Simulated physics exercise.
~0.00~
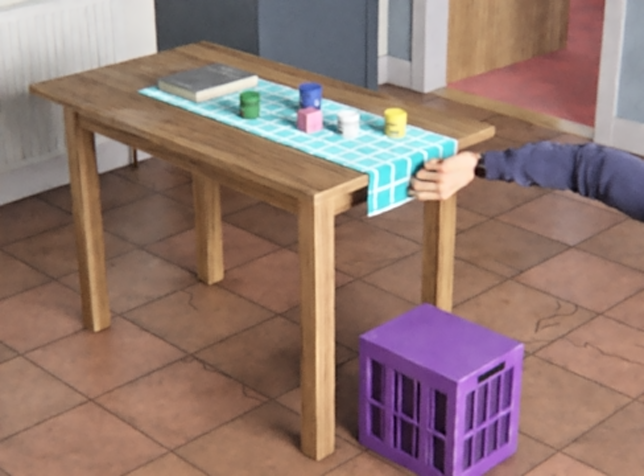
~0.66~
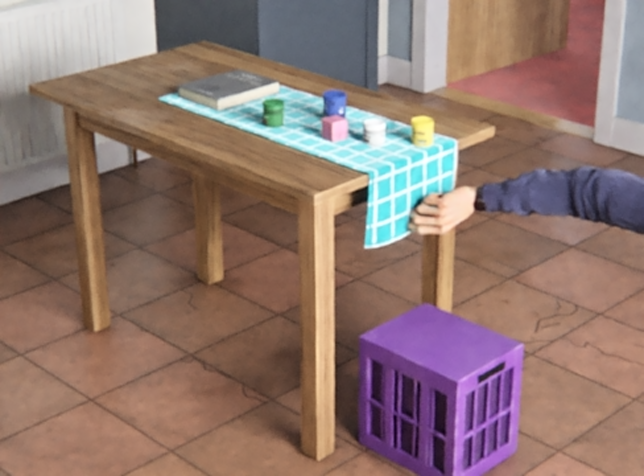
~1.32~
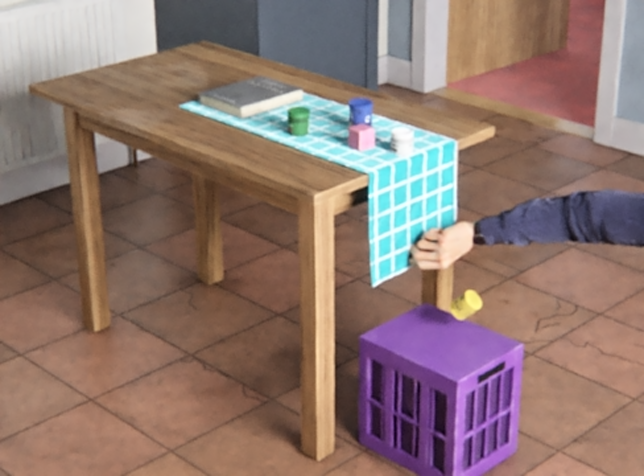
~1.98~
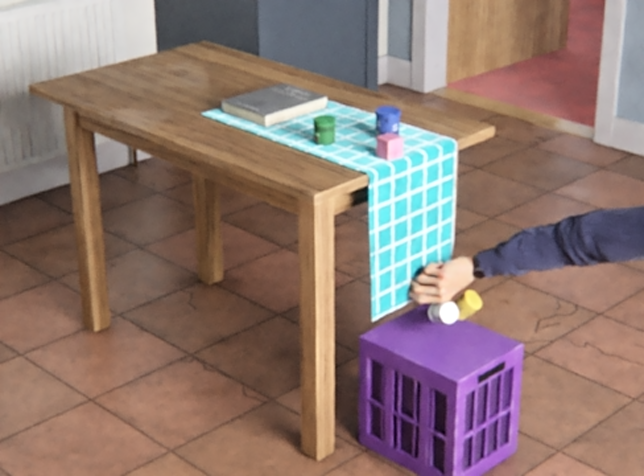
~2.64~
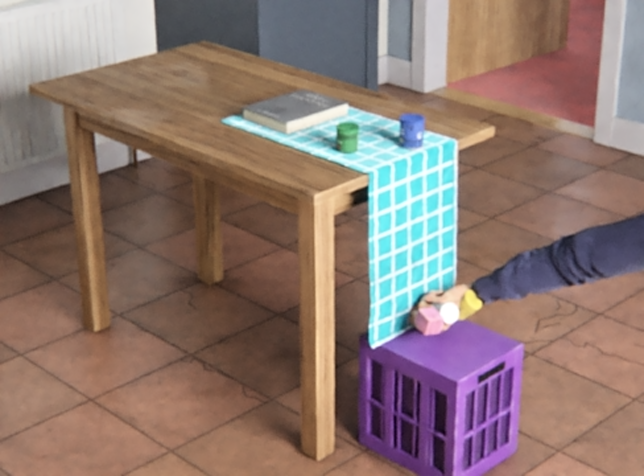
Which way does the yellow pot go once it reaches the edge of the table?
It moves down, dropping from the table edge onto the top of the purple crate.
The clip opens on a wooden table where a hand holds the overhanging end of a turquoise checked cloth carrying a grey book, small pots, a blue can and a pink cube. The hand draws the cloth downward, and the objects ride right toward the edge. The yellow pot goes over first and lands on the purple crate below. The white pot follows, coming to rest beside it. Finally the pink cube drops too, as the hem reaches the crate with the hand still on it, while the book, green pot and blue can remain on the table.
